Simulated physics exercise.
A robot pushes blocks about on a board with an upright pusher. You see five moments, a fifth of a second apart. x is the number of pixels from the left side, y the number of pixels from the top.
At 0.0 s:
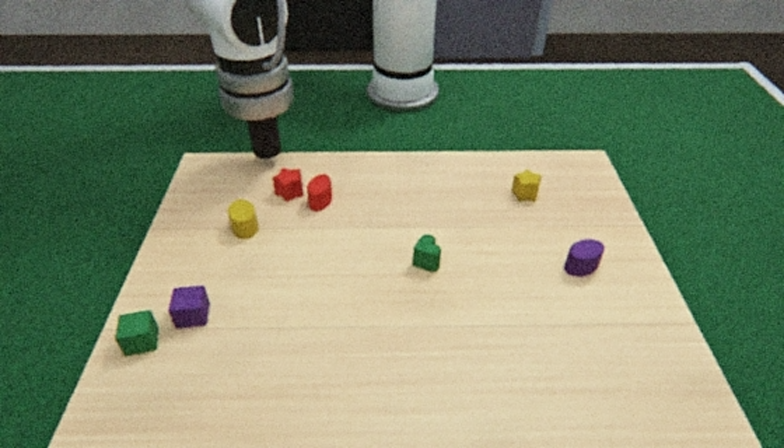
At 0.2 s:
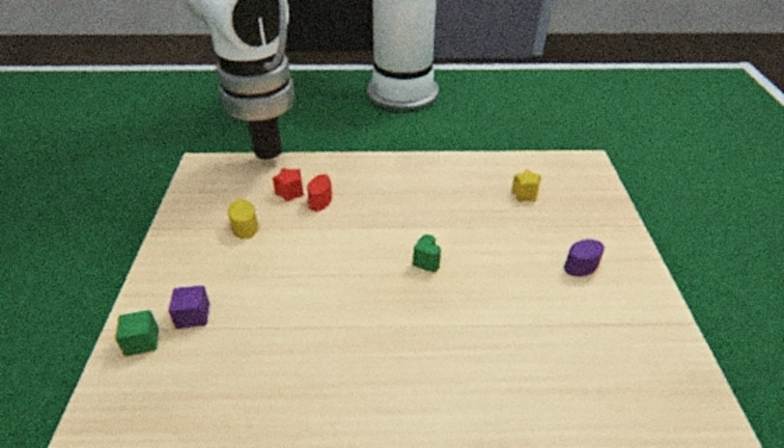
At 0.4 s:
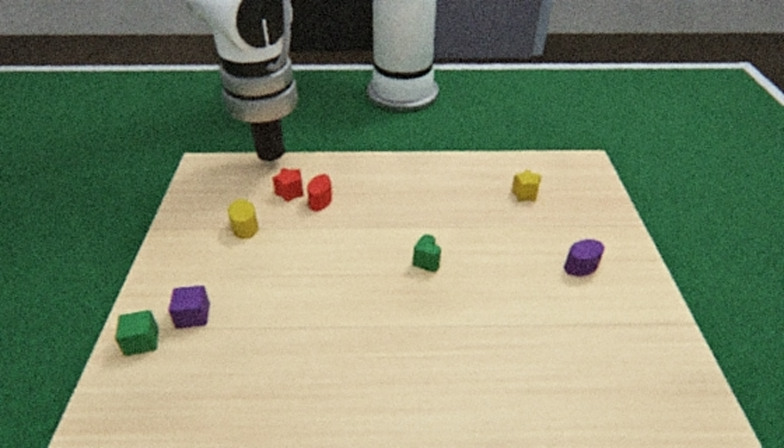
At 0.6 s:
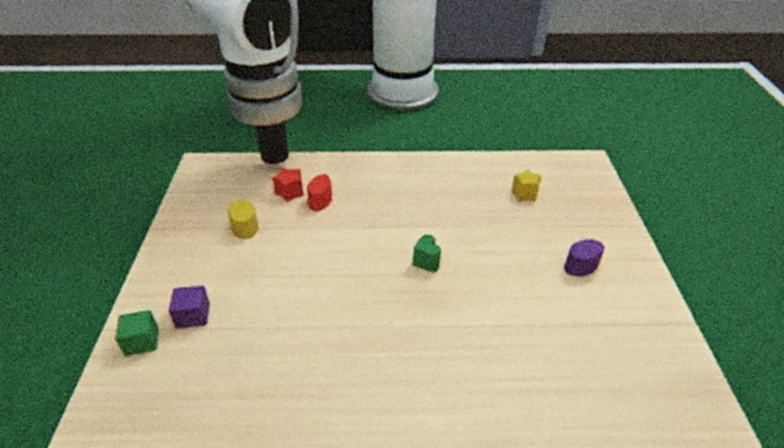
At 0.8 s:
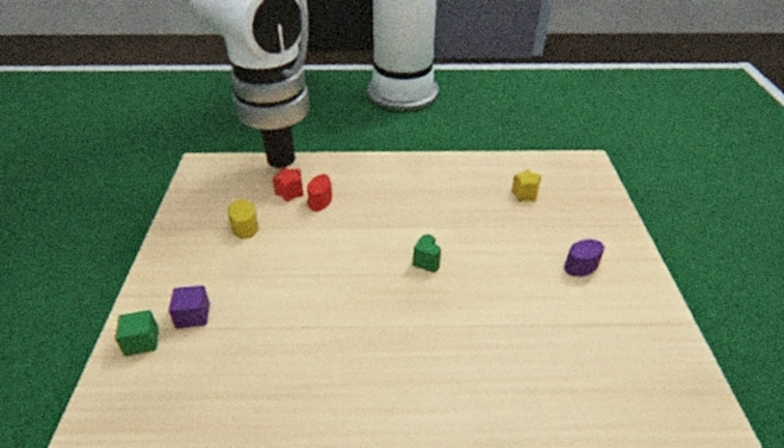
On a wooden board over green felt, a robot arm's dark pusher shifts slightly right near red blocks, all blocks staying still.
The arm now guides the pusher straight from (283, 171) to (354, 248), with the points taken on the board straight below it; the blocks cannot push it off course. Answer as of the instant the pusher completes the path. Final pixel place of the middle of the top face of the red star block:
The top centre is at (295, 206).
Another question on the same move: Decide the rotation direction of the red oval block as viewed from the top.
The turn is anti-clockwise.
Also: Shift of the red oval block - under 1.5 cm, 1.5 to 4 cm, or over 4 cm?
It ends farther than 4 cm from its spot.
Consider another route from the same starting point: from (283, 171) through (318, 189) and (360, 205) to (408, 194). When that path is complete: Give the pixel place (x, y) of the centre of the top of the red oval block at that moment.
It should be at (333, 201) by then.
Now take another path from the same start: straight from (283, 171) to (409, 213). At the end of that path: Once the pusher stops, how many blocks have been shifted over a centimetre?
Counting only shifts above 1 cm, I get one block.
The first path, step by step. One third of the way, pusher at (303, 183); red star block at (294, 193); red oval block at (322, 186).
Two thirds of the way, pusher at (327, 209); red star block at (295, 206), turned 60° clockwise; red oval block at (354, 208), turned 40° anticlockwise.
At the end, pusher at (353, 237); yellow oval block not moved; red star block at (295, 206), turned 60° clockwise; red oval block at (374, 215), turned 65° anticlockwise.
